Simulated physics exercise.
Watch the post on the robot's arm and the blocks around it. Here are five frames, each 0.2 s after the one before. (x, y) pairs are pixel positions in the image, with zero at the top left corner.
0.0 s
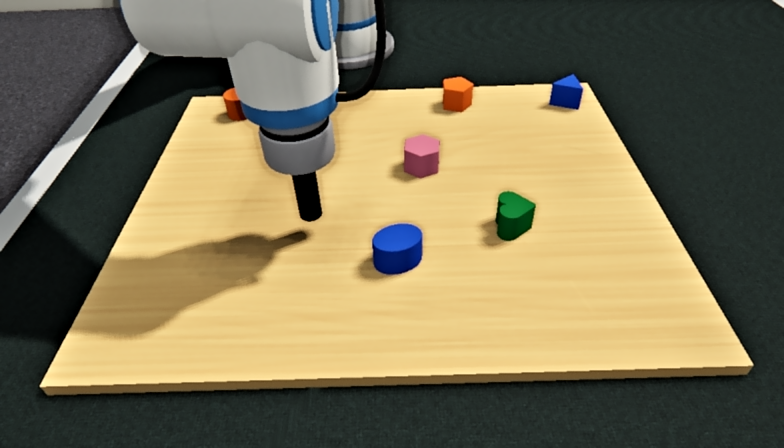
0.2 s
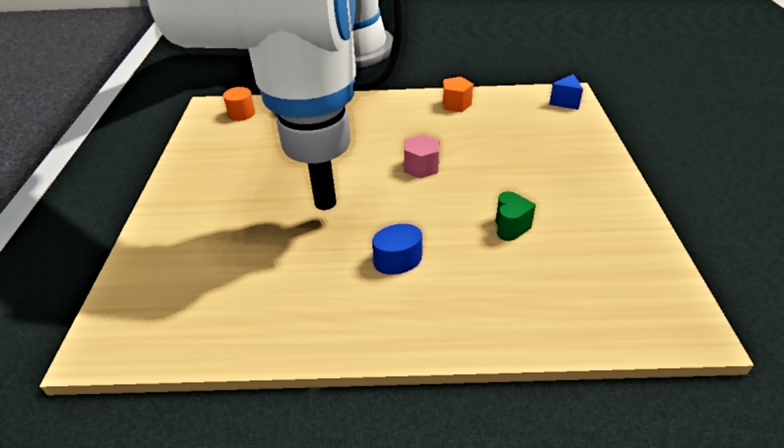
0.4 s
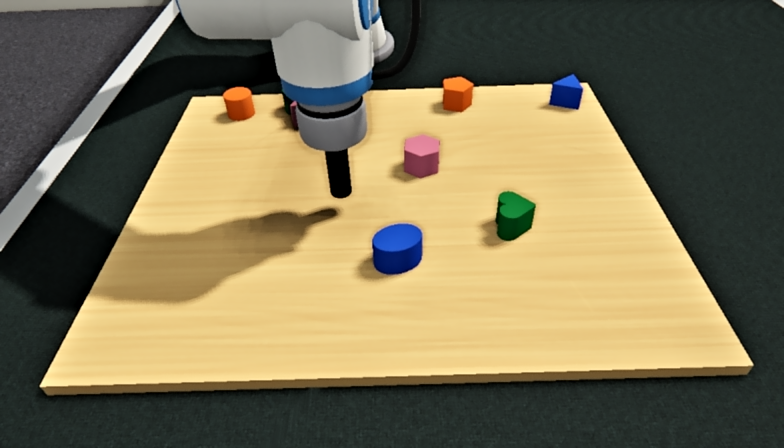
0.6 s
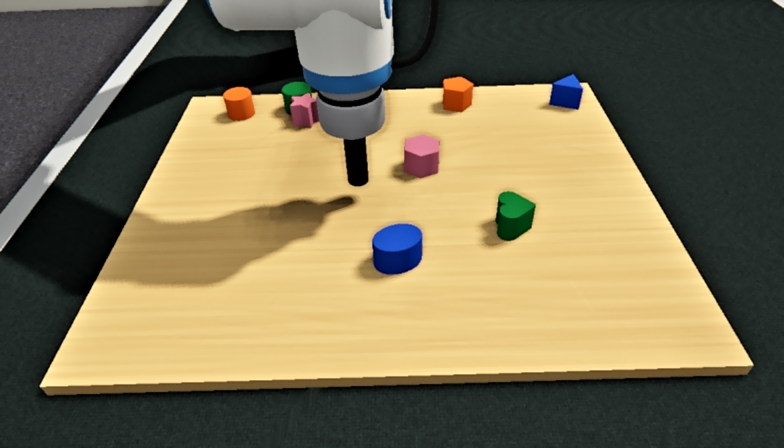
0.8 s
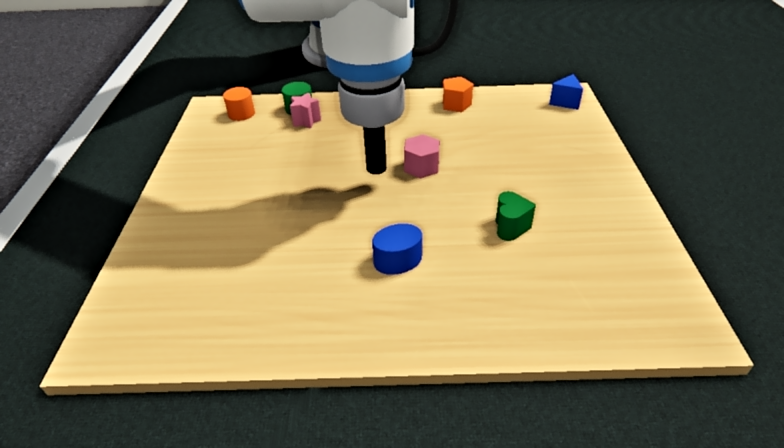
The clip opens with a white and blue robot arm holding a black post over a wooden board scattered with colourful blocks. The arm moves steadily right and toward the back, uncovering green and pink blocks behind it, until the post is just left of the pink hexagon, while the blocks stay still.
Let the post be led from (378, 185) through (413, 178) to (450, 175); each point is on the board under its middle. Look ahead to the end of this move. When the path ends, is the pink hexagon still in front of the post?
No
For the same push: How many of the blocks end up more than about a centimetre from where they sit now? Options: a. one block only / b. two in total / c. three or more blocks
I choose a.
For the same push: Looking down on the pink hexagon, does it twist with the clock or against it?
Counterclockwise from above.
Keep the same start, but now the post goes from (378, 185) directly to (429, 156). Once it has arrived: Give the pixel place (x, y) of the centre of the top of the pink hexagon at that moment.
The point I'd pick in the picture is (457, 135).
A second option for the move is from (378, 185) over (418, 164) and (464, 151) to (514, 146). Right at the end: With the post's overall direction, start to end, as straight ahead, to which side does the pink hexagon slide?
Out to the right.
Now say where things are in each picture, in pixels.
In the first picture, post tip at (311, 215); block tops, pink hexagon at (422, 144).
In the second picture, post at (326, 204); blocks unchanged.
In the third picture, post at (341, 192); blocks unchanged.
In the fourth picture, post at (358, 181); blocks unchanged.
In the fifth picture, post at (377, 169); pink hexagon at (422, 144).
The first path, step by step. Halfway along, post at (414, 162); pink hexagon at (428, 142).
At the end, post at (450, 159); pink hexagon at (440, 137), turned 40° anticlockwise.
